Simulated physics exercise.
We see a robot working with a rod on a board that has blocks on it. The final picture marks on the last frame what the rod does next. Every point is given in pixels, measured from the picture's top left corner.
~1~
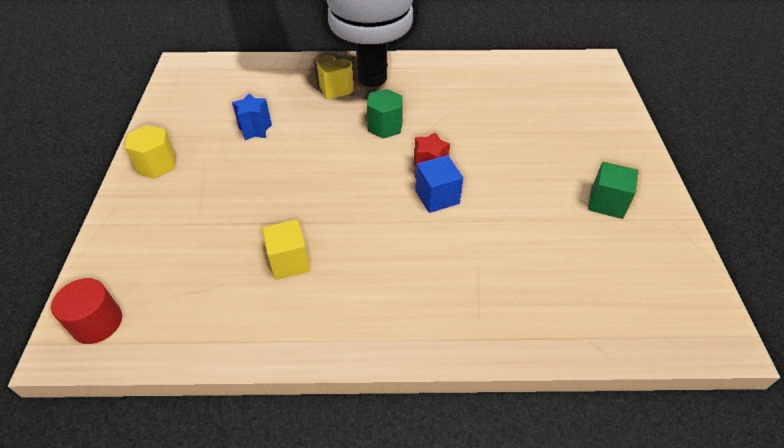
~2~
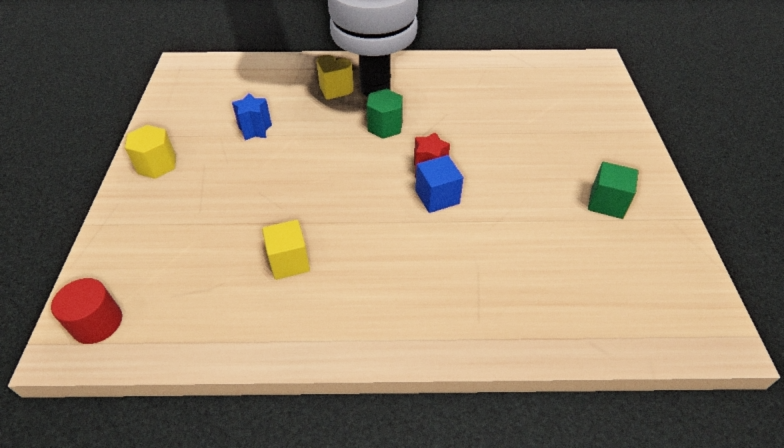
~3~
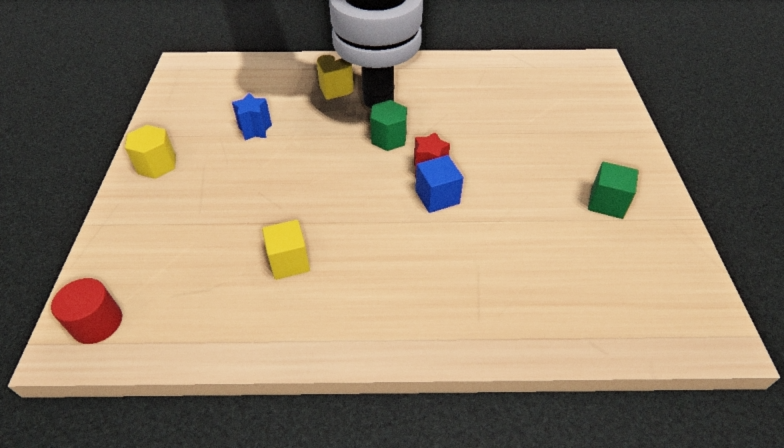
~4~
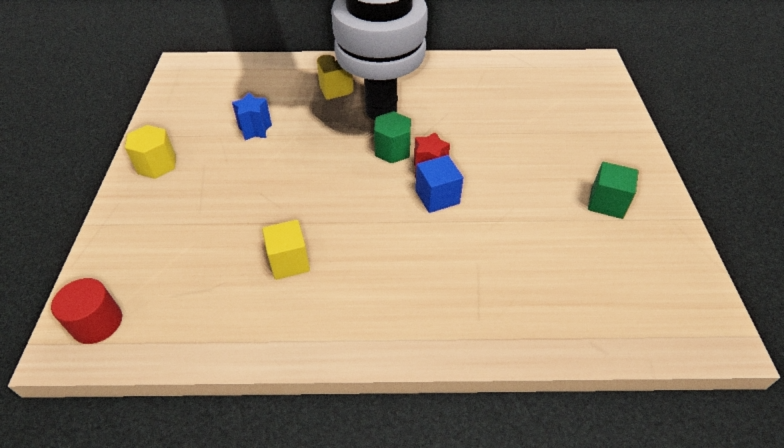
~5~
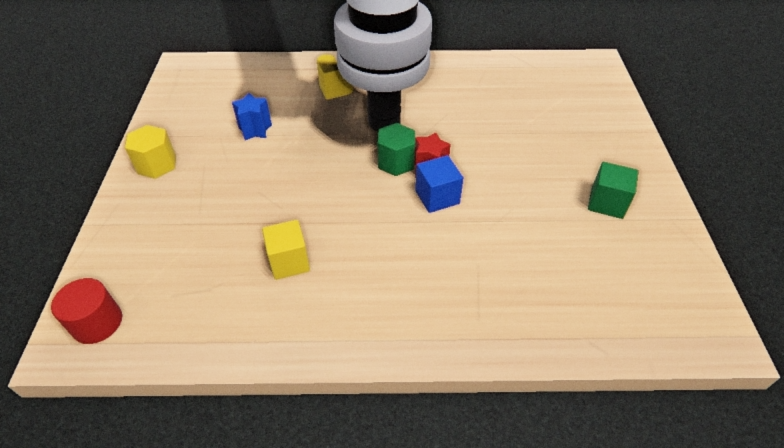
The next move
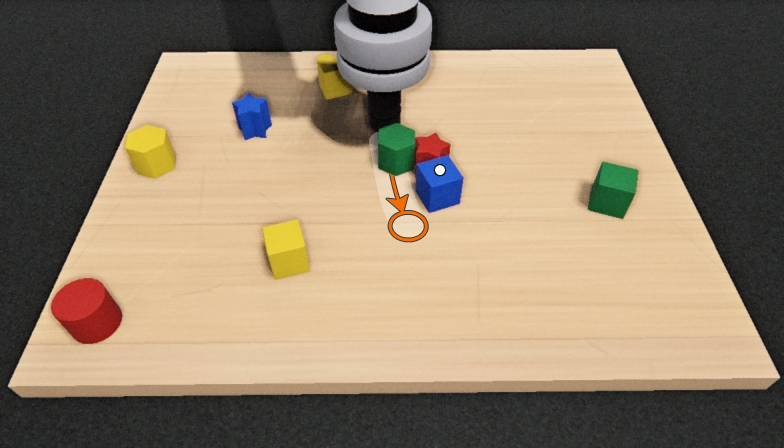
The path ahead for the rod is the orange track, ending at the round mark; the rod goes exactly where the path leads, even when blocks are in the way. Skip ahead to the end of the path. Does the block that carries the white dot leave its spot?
I expect so.
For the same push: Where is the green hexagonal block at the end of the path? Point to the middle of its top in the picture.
I think it will end close to (418, 230).
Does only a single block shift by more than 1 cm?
No - that is not the case.
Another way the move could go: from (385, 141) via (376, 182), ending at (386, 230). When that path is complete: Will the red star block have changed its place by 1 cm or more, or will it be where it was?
At the end of the path, the red star block remains in its old spot.
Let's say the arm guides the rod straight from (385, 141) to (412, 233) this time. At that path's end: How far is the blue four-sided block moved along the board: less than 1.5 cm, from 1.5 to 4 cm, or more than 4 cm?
It shifts 1.5 to 4 cm.
Path on the board, from (385, 141) via (393, 181), ending at (408, 226); the dot is on the blue four-sided block.
The first path, step by step. One third of the way, rod (390, 150); green hexagonal block (402, 165); red star block (435, 144); blue four-sided block (442, 176), turned 25° anticlockwise.
Two thirds of the way, rod (397, 179); green hexagonal block (407, 196), turned 15° clockwise; red star block (435, 144); blue four-sided block (448, 183), turned 65° anticlockwise.
At the end, rod (409, 209); green hexagonal block (418, 230), turned 20° clockwise; red star block (435, 144); blue four-sided block (448, 183), turned 70° anticlockwise.
